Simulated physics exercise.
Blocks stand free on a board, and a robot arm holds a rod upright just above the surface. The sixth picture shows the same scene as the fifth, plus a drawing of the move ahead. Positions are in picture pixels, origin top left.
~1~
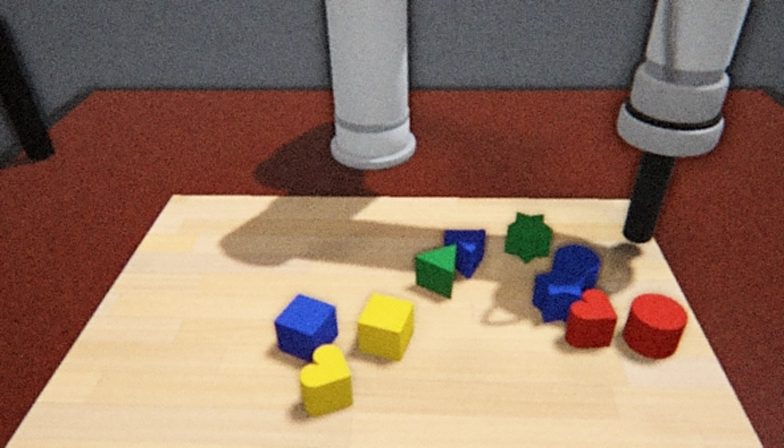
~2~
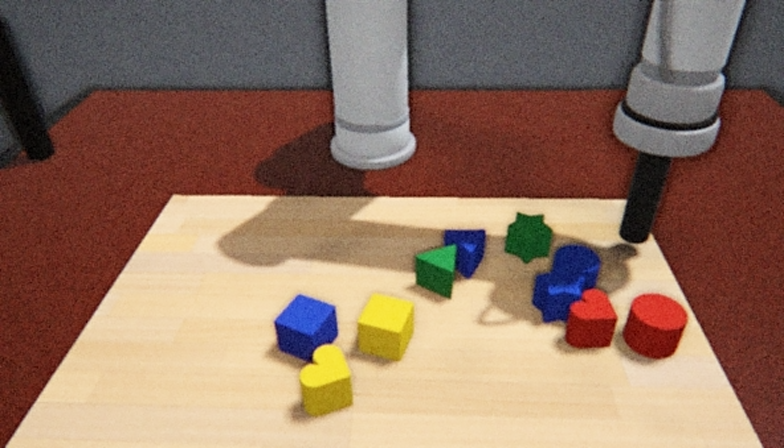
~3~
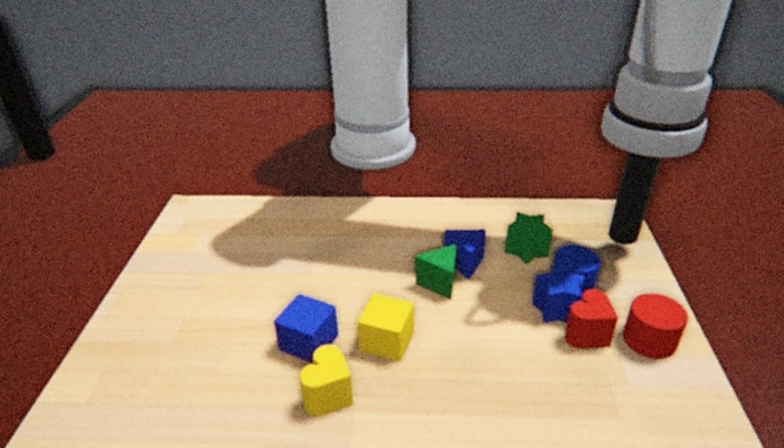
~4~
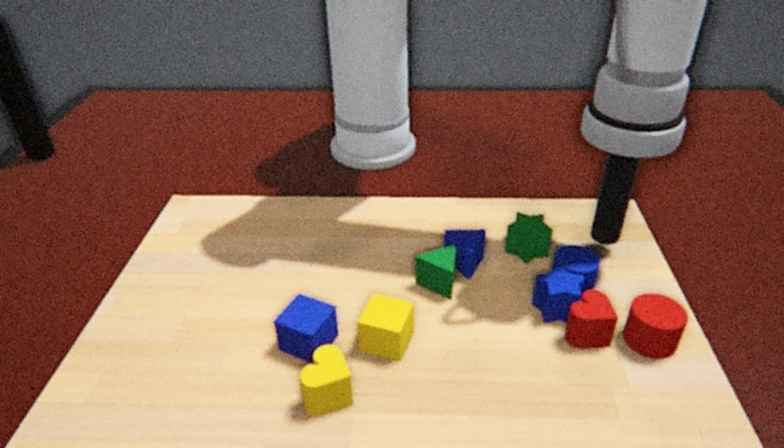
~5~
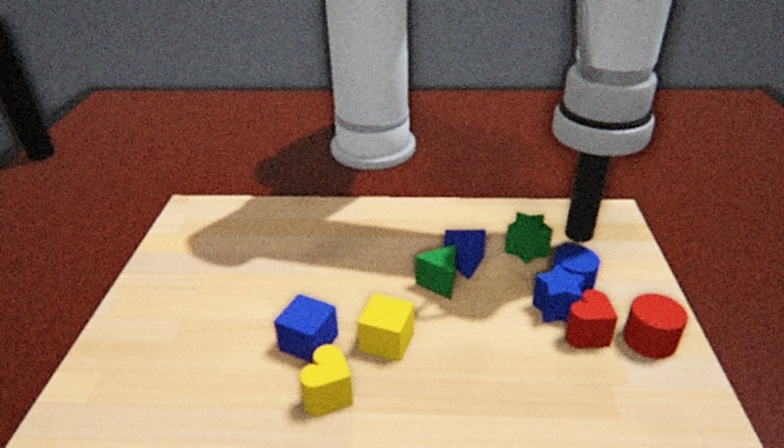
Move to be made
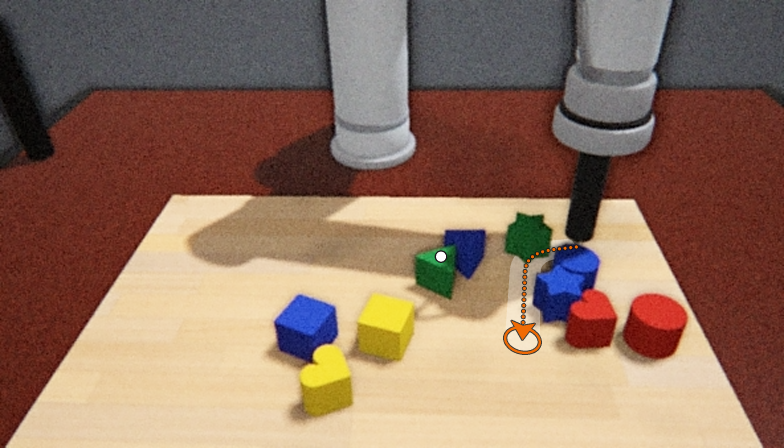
Robot arm holding a black rod upright, moving slowly left along the board's far edge while the colourful blocks stay still.
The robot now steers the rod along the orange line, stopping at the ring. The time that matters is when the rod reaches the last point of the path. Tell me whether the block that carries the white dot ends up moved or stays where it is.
My prediction: It remains in place.
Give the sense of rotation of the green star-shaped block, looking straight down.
The block turns clockwise.
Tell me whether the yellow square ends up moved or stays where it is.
By the last moment of the path, the yellow square has stayed put.
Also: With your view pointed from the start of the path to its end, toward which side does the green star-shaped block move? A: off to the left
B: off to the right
I'll go with B - off to the right.
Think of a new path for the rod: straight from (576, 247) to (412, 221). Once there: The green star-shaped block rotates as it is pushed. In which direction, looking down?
The answer is counter-clockwise.
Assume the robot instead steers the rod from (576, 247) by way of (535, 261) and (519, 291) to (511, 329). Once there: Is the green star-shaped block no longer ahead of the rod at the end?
The answer is yes.
The line goes from (576, 247) over (530, 259) and (524, 296) to (522, 340); the dot is on the green triangular piece.
On the path given first. One third of the way, rod at (532, 248); green star-shaped block at (503, 227), turned 25° clockwise.
Two thirds of the way, rod at (526, 284); green star-shaped block at (501, 228), turned 40° clockwise.
At the end, rod at (524, 328); yellow square unmoved; green triangular piece unmoved; green star-shaped block at (501, 228), turned 40° clockwise; blue star-shaped block at (562, 295), turned 65° anticlockwise; red heart block at (605, 307).
